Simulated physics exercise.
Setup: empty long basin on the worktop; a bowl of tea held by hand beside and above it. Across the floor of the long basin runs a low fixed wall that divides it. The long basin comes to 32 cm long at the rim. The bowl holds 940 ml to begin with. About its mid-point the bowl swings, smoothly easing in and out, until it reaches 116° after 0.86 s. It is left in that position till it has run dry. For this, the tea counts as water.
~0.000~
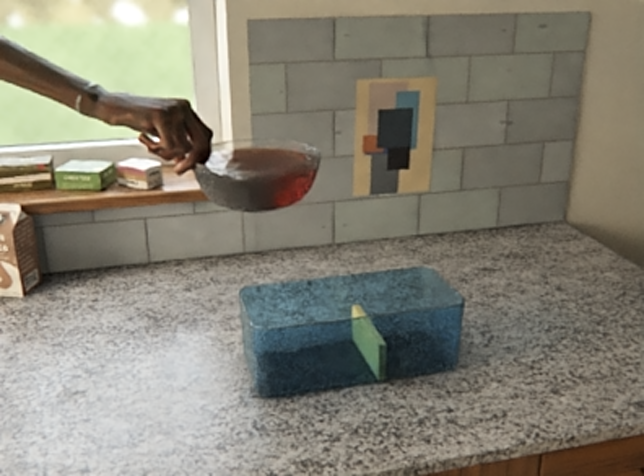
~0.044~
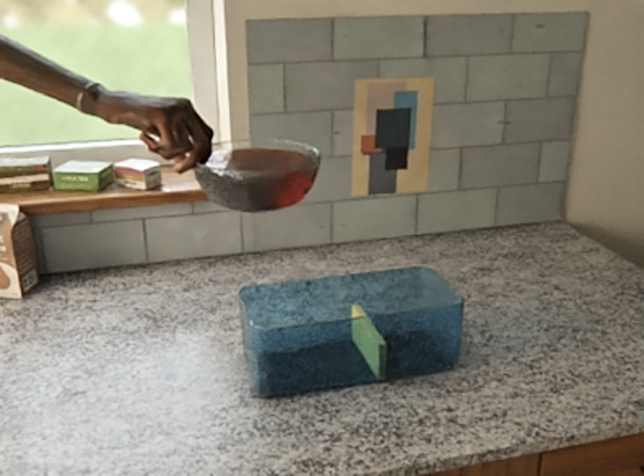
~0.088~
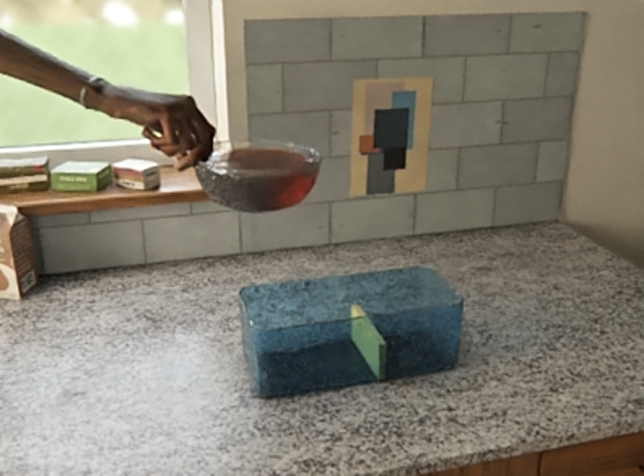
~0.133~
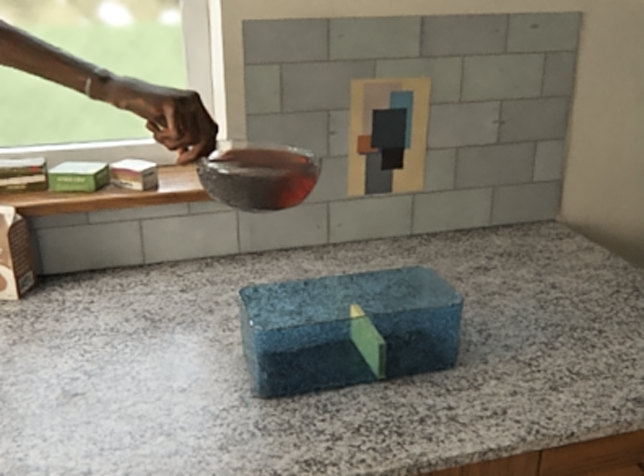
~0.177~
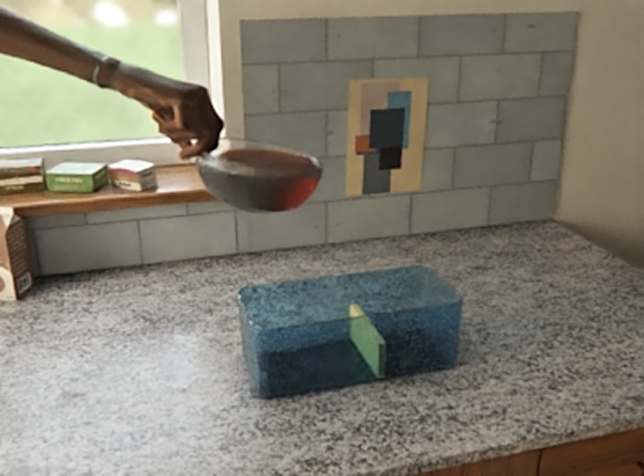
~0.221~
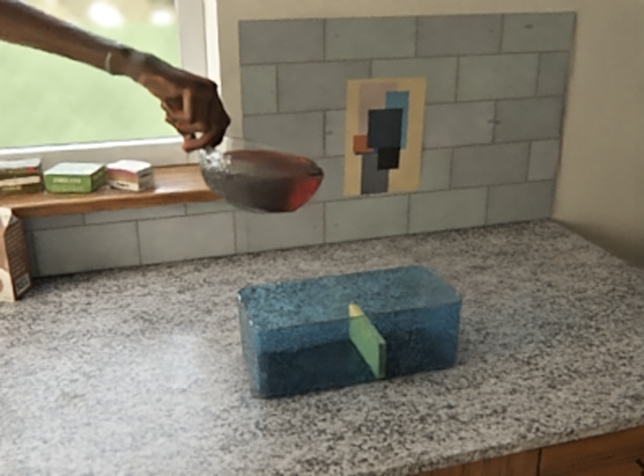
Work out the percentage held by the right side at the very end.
I would put it at 35 per cent.
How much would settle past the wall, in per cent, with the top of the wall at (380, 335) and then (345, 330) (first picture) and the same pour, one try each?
Respectively 25 and 65 %.
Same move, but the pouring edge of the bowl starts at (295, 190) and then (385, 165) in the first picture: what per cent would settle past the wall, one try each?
Respectively 5 and 70 %.
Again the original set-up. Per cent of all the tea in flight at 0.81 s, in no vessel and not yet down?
Close to 7 in every hundred parts.
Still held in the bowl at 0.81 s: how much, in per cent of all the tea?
Some 0 per cent.
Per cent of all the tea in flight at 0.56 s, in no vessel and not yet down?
Around 60 in a hundred.
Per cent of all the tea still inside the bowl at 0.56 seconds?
Around 18 in a hundred.
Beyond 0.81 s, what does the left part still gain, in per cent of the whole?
Roughly 3 per cent.
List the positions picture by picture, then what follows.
In the first picture, it leans 0°; its right rim is at (317, 152); the tea meets the walls at (194, 166) and (314, 157); the long basin's rim runs from (245, 309) to (448, 285); the wall's top is at (368, 325).
In the second picture, it leans 1°; its right rim is at (317, 152); the tea meets the walls at (195, 166) and (314, 158).
In the third picture, it leans 3°; its right rim is at (318, 155); the tea meets the walls at (196, 164) and (315, 159).
In the fourth picture, it leans 7°; its right rim is at (319, 159); the tea meets the walls at (197, 163) and (316, 161).
In the fifth picture, it leans 12°; its right rim is at (320, 164); the tea meets the walls at (199, 163) and (317, 162).
In the sixth picture, it leans 18°; its right rim is at (320, 171); the tea meets the walls at (202, 163) and (319, 166); 1 per cent is over the edge.
Then, 0.56 s in, the tilt is 85° and 18 per cent is still to pour, 5 is left of the wall and 18 right of it.
Then, 0.81 s in, the tilt is 115° and 0 per cent is still to pour, 54 is left of the wall and 34 right of it.
Then, 1.08 s in, the tilt is 116° and 0 per cent is still to pour, 57 is left of the wall and 35 right of it.
Then, 1.36 s in, the tilt is 116° and 0 per cent is still to pour, 57 is left of the wall and 35 right of it.
Finally, 57 per cent lies left of the wall, 35 right of it and 8 outside.
